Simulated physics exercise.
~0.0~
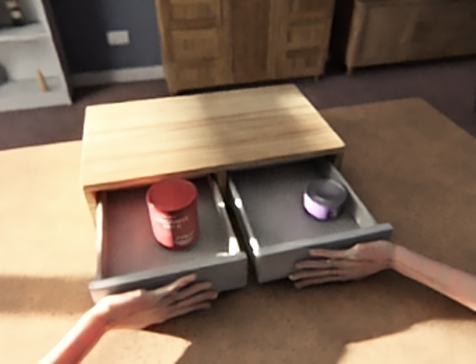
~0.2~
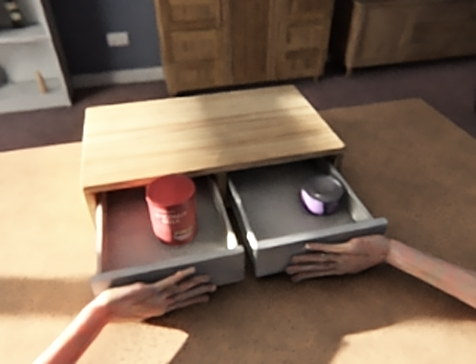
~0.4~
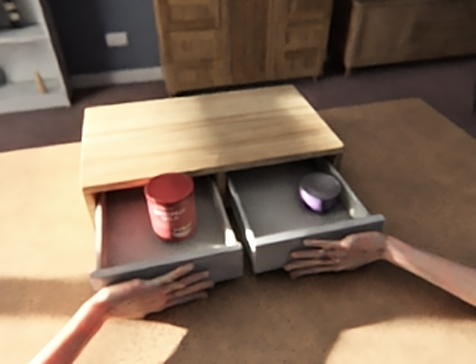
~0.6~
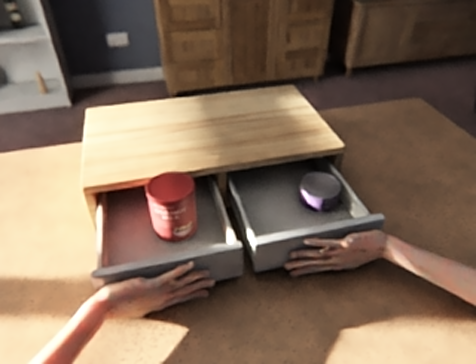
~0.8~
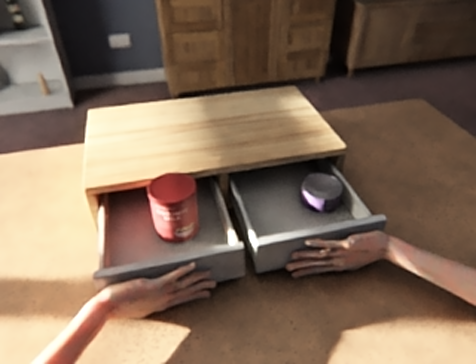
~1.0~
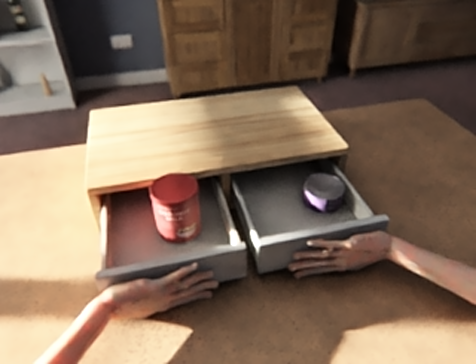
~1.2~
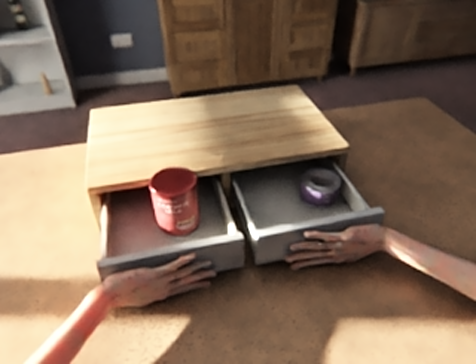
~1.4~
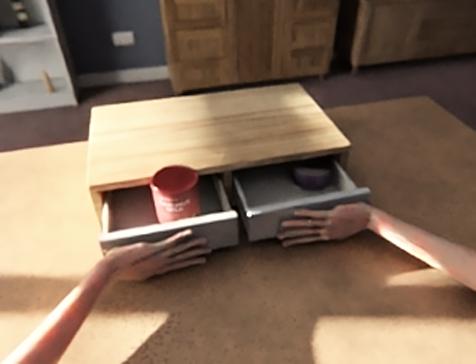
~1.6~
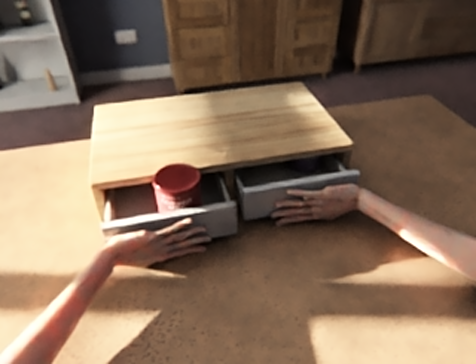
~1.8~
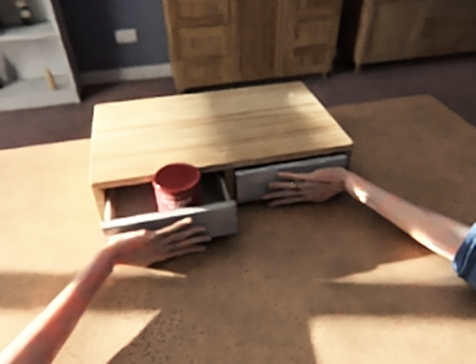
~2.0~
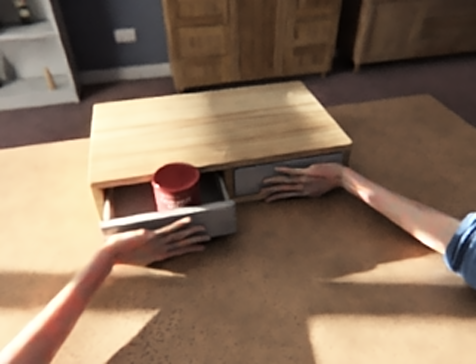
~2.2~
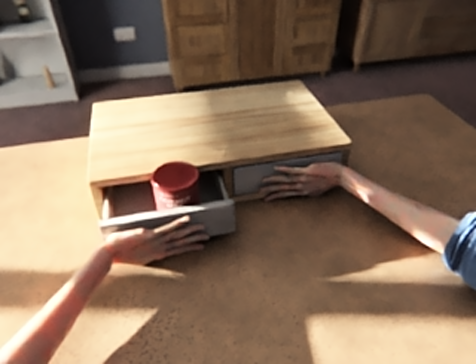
Two hands pushed in the open drawers of a small wooden chest on a table, a red tin in the left one and a small purple pot in the right. The right drawer slid shut, but the left stopped partway, leaving the tin showing.
